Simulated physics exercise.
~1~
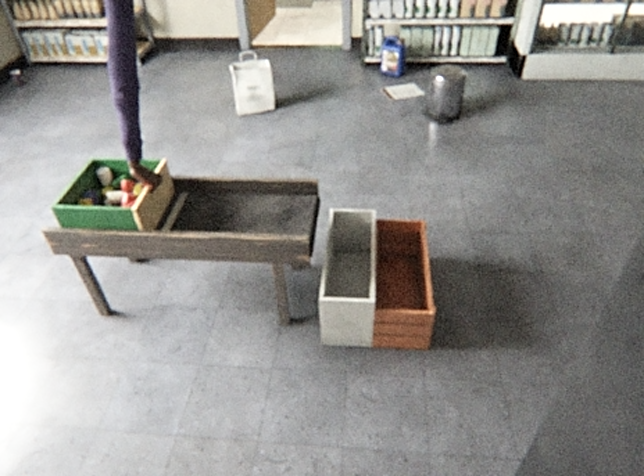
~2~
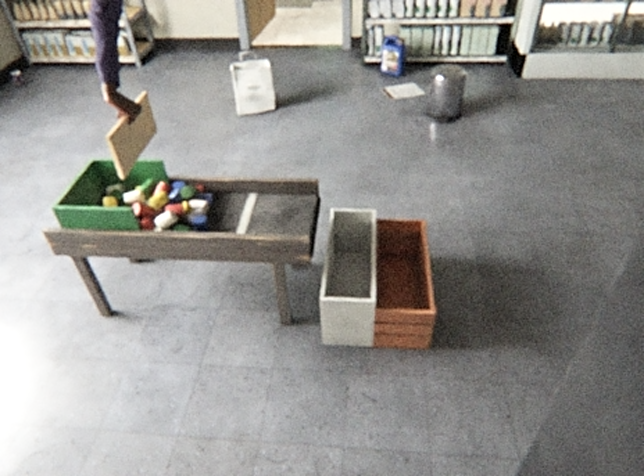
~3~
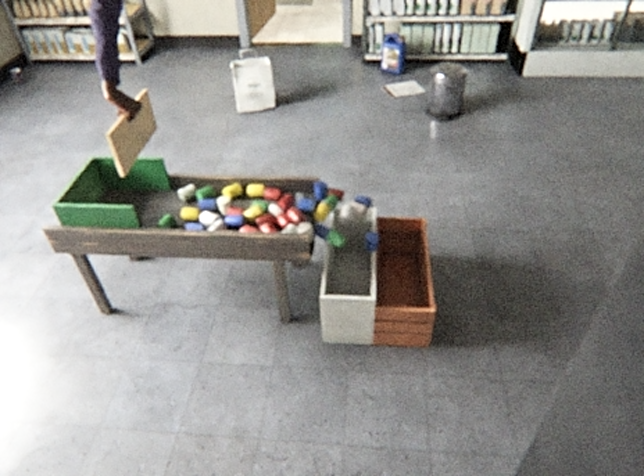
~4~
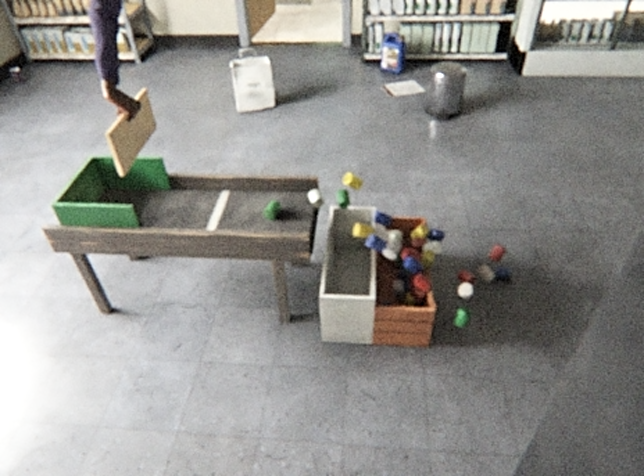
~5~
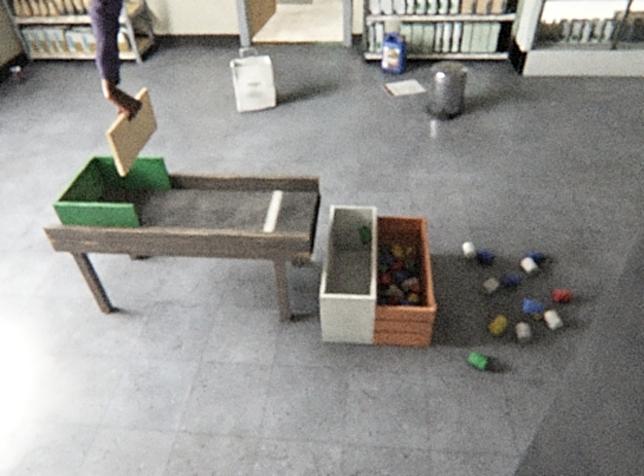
At the start, a hand holds a wooden board against a green pen full of small colourful jars on a low conveyor table, with a white tote and an orange box standing past its right end. The hand lifts the board away, and the jars spill out to the right along the dark belt. They spread out and stream off the end, flying over the white tote. Most drop into the orange box, while others sail past it to the floor, and a last few trail behind. Finally, the belt is empty, many jars lie in the orange box, a green one sits in the white tote, and the rest are scattered on the floor to the right.
